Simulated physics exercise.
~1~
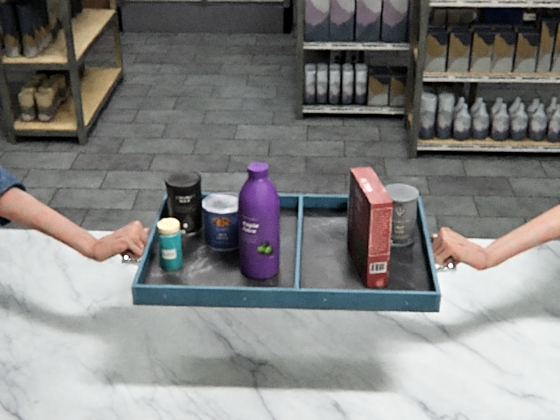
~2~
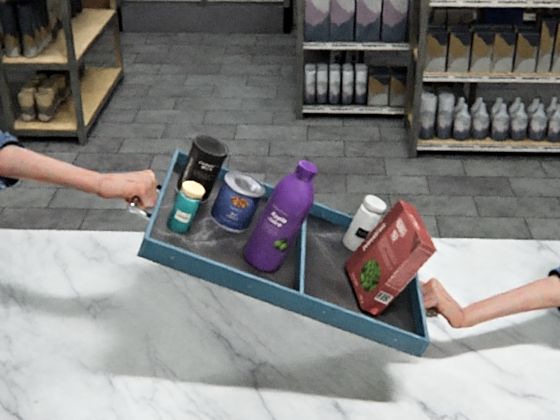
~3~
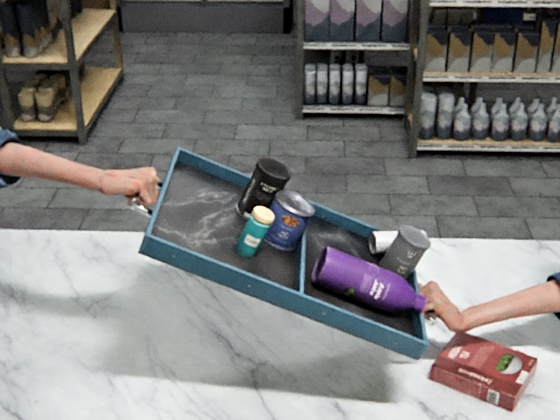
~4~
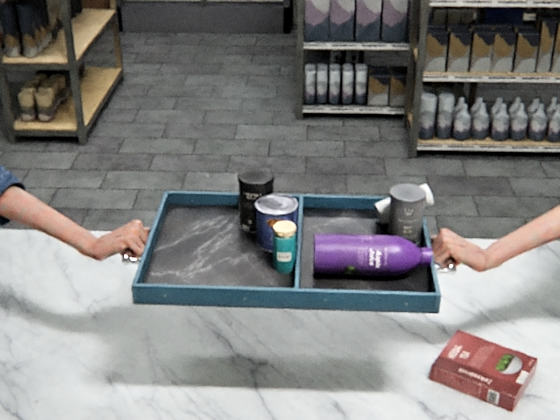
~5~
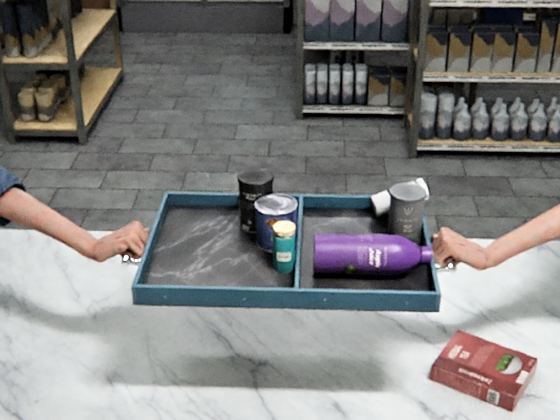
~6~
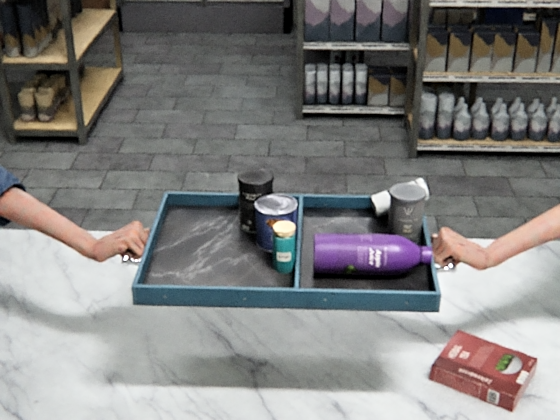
In a shop with shelves along a grey tiled floor, seen from slightly above, two hands hold a blue divided tray over a white marble counter. A black tin, blue tin, turquoise shaker and tall purple bottle stand left of the bar, with a red packet and grey tin on the right. The right side dips, and the items slide that way as a white shaker comes into view. The red packet drops onto the counter, while the purple bottle topples across the bar. The tray levels, leaving the bottle and white shaker toppled at right and the other tins and turquoise shaker upright.
